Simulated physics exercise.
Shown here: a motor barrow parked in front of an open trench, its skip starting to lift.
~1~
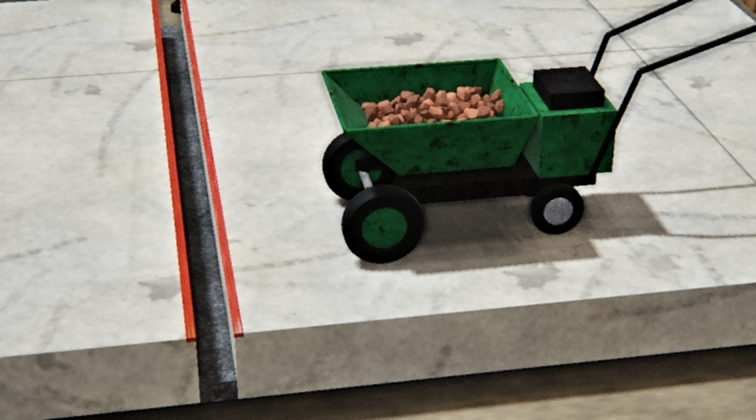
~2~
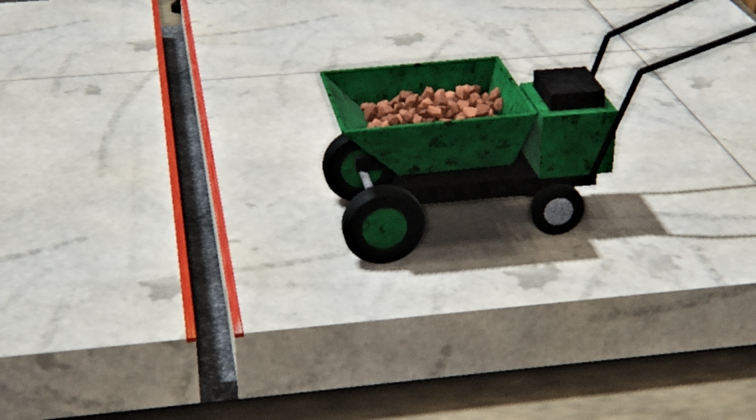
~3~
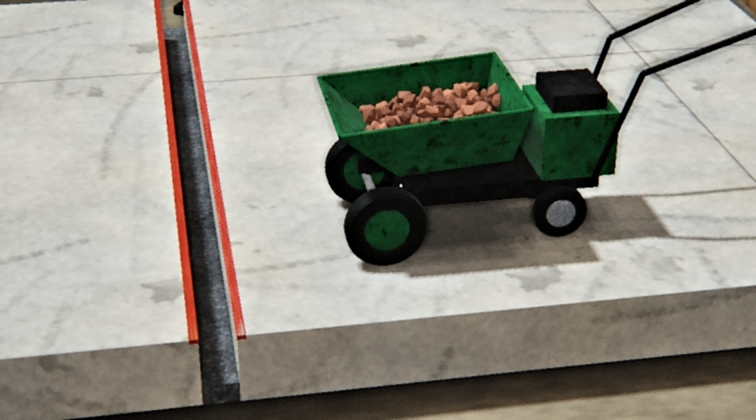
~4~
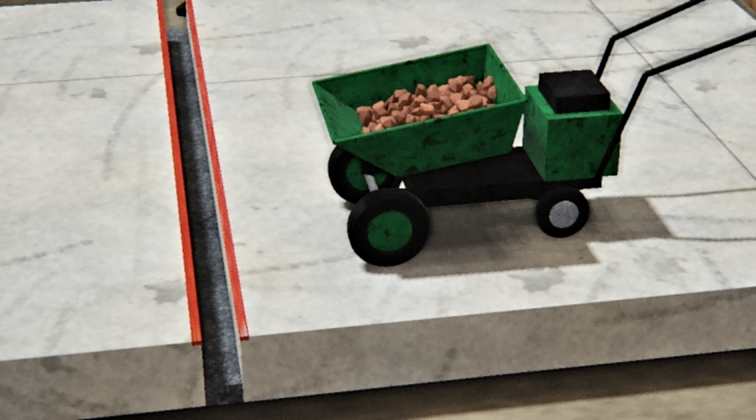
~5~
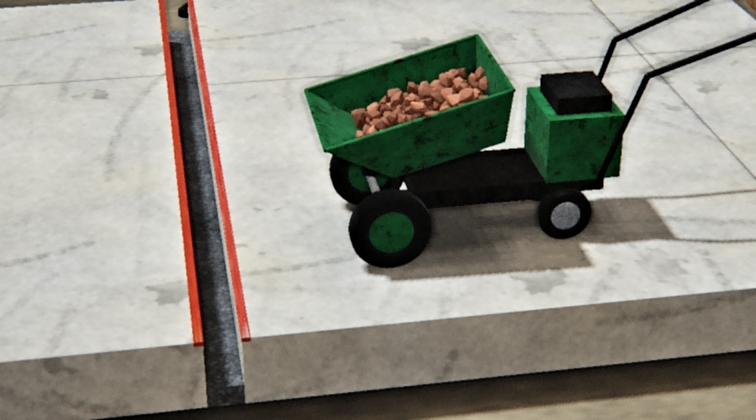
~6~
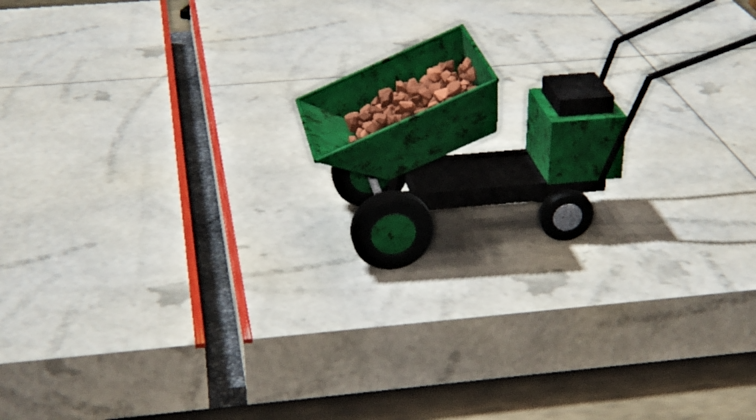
The footage shows a green motor barrow loaded with reddish rubble, parked on a pale slab to the right of a narrow, red-edged trench. Its skip gradually tilts toward the trench, the rear end rising while the rubble stays inside.
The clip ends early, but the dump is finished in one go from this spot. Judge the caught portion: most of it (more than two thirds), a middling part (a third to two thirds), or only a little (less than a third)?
A middling part.
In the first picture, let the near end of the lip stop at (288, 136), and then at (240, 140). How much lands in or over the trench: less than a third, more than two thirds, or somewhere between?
In the middle band, then below one third.
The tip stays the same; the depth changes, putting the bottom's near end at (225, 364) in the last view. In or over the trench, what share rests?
40 per cent, roughly.
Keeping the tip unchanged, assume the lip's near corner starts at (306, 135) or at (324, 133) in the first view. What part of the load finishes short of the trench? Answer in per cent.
In order: 0 % and 10 %.
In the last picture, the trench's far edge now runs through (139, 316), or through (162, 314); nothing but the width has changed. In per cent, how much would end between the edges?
The first case gives close to 70 per cent and the second close to 70 per cent.
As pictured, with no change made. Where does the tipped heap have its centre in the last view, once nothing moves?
The centre comes to rest close to (216, 270).
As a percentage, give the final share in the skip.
It is some 15 percent.
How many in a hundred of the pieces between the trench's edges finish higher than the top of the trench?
Roughly 0 percent of them.
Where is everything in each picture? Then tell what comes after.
The first frame shows lip of the skip near (346, 132), level; top of the load near (441, 111), lumps of rubble; first edge of the trench near (233, 300); far edge near (187, 305), the trench under half as wide as the skip, and about as deep as wide.
The second frame shows lip of the skip near (344, 133), tipped barely; top of the load near (440, 111).
The third frame shows lip of the skip near (341, 137), tipped barely; top of the load near (451, 106).
The fourth frame shows lip of the skip near (335, 143), tipped a little; top of the load near (456, 100).
The fifth frame shows lip of the skip near (326, 151), tipped clearly; top of the load near (459, 103).
The sixth frame shows lip of the skip near (316, 161), tipped clearly; top of the load near (448, 97); first edge of the trench near (243, 306); far edge near (196, 311).
Shortly afterwards, skip tipped steeply; the whole lot in the skip.
Next, skip tipped right over; near half in the skip; near a third short of the trench; a little in or heaped over the trench; only a few beyond it; only a few falling.
Some moments later, skip tipped right over; a little in the skip; near a quarter short of the trench; near half in or heaped over the trench; a little beyond it.
In the end, skip tipped right over; a little in the skip; near a quarter short of the trench; near half in or heaped over the trench; a little beyond it.
